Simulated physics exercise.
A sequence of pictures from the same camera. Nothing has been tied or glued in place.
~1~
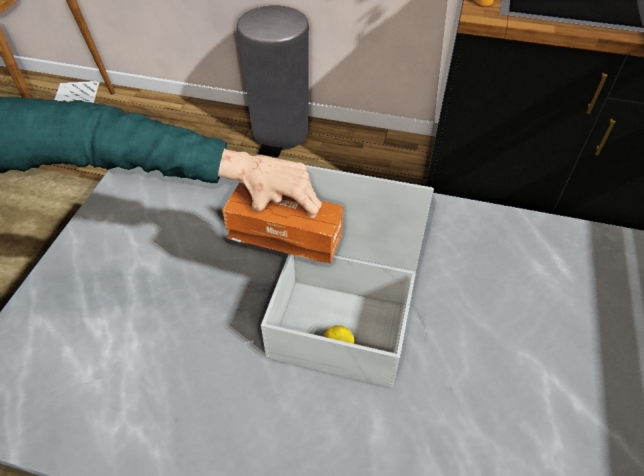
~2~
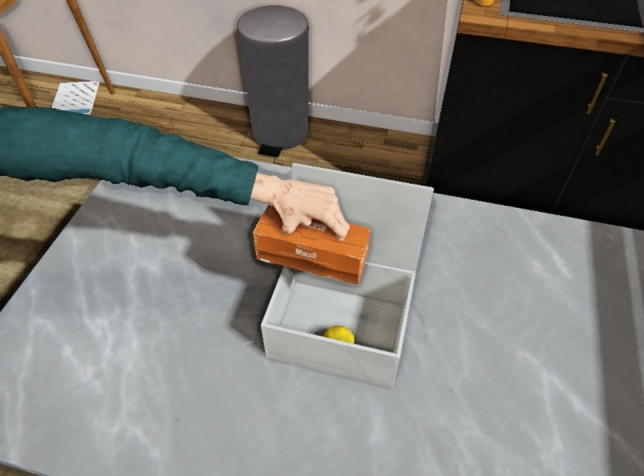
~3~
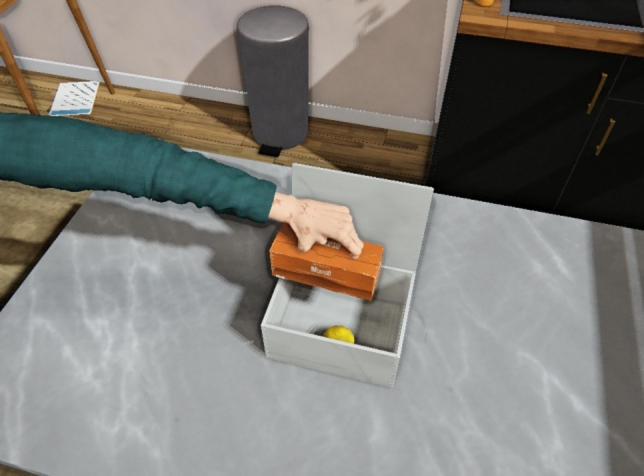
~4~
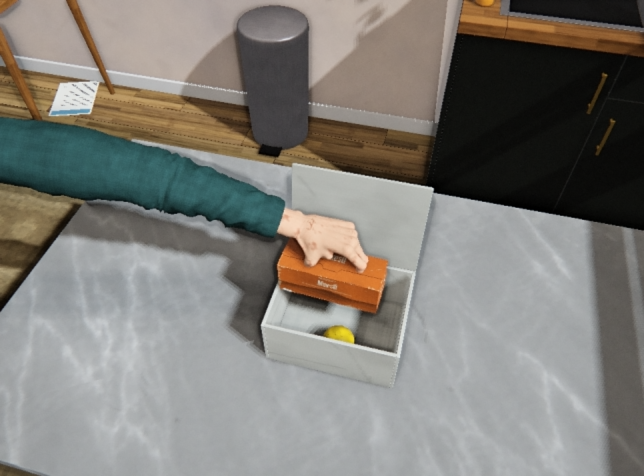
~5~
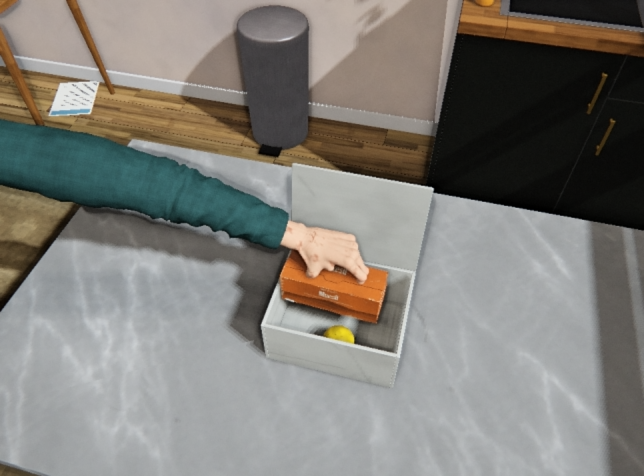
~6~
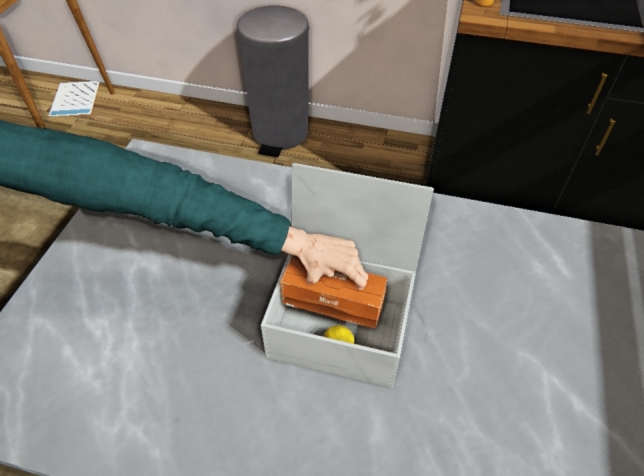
Orange carton held by a hand in a green sleeve moving right and down into an open pale box containing a yellow object.
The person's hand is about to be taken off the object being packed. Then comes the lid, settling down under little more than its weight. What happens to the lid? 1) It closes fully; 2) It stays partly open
1.
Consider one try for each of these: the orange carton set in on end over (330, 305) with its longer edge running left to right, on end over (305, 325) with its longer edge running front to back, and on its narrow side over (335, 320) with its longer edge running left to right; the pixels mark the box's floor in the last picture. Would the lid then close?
With the first placement it remains raised; with the second it remains raised; with the third it settles down.
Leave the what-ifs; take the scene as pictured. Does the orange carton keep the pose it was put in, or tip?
Result: It remains as it was set.
Then, 0.90 s later than the last frame, lid starting down; orange carton moved a little near (340, 307); yellow ball moved a little.
Then, 1.60 s later than the last frame, lid 58° above the rim; orange carton moved a little near (340, 307); yellow ball moved a little.
Then, 1.90 s later than the last frame, lid 14° above the rim; orange carton moved a little near (340, 307); yellow ball moved a little.
When it is over, lid shut; moved from the start, orange carton; yellow ball as before. End places, in pixels of the last picture, orange carton near (340, 307).
